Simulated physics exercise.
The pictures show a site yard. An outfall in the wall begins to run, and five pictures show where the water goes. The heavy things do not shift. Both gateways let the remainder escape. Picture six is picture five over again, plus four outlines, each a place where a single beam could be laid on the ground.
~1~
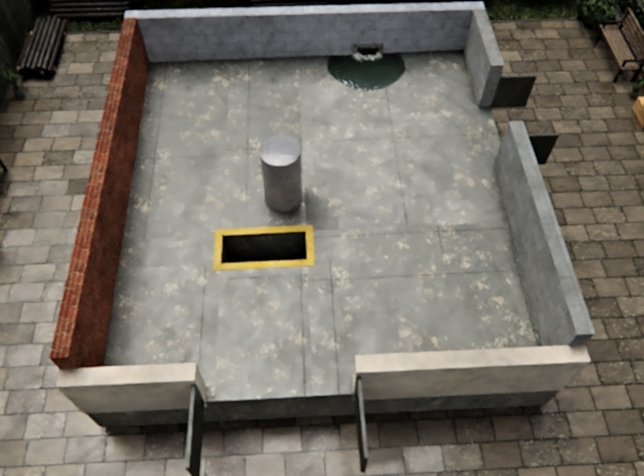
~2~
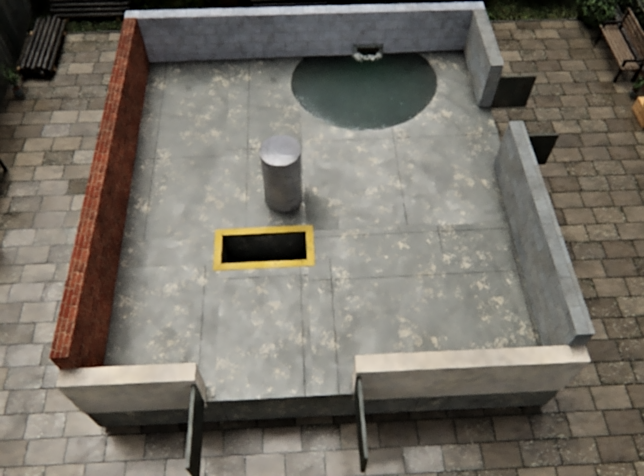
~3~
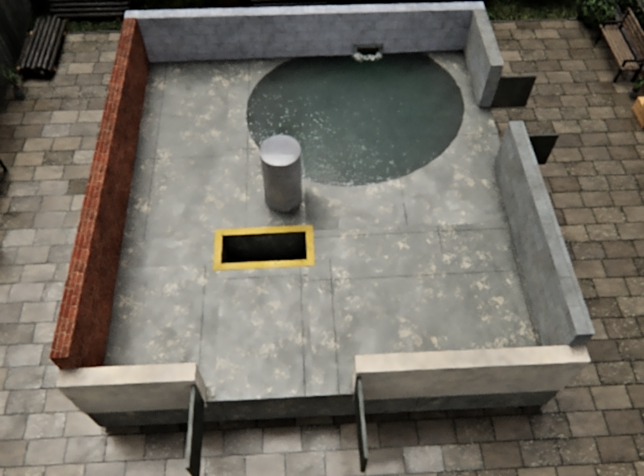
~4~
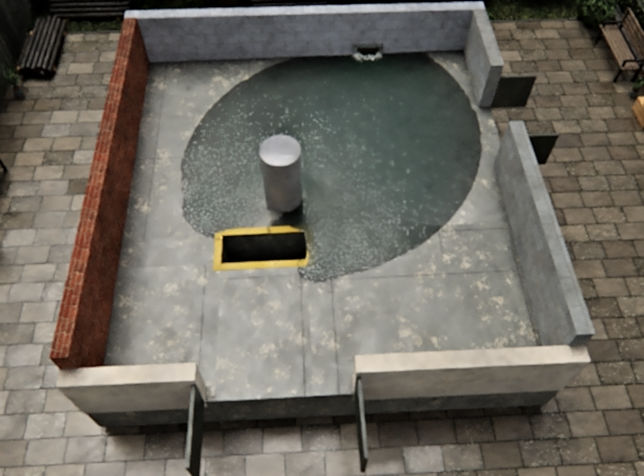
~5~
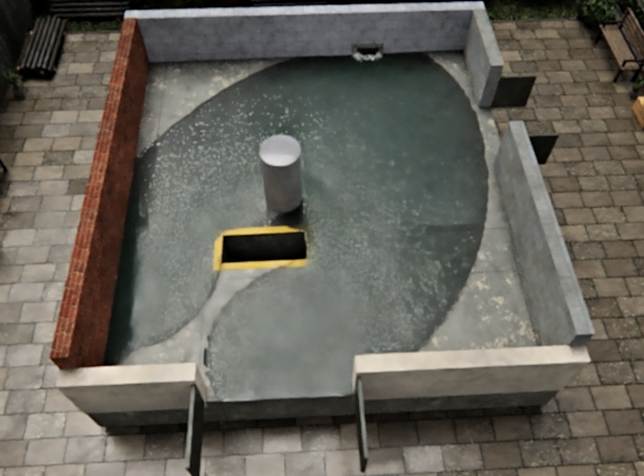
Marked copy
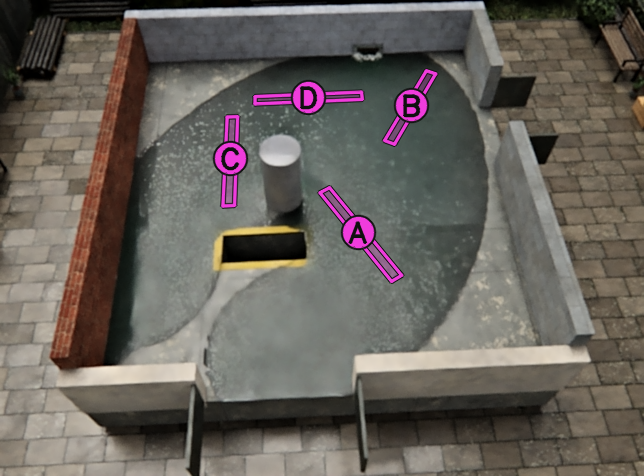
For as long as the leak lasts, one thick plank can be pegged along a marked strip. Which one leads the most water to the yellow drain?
C.
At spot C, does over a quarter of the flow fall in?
Yes.
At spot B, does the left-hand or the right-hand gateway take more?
More leaves on the left.
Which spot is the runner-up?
Here it is spot B.
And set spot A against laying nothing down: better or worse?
Worse.
On the marked copy, A from (324, 190) to (396, 278); B from (389, 142) to (430, 72); C from (228, 205) to (232, 116); D from (255, 100) to (361, 95).
If A is chosen, about 12 % of the stream runs into the yellow drain, about 87 % out by the gates.
If B is chosen, about 24 % of the stream runs into the yellow drain, about 76 % out by the gates.
If C is chosen, about 46 % of the stream runs into the yellow drain, about 53 % out by the gates.
If D is chosen, about 13 % of the stream runs into the yellow drain, about 86 % out by the gates.
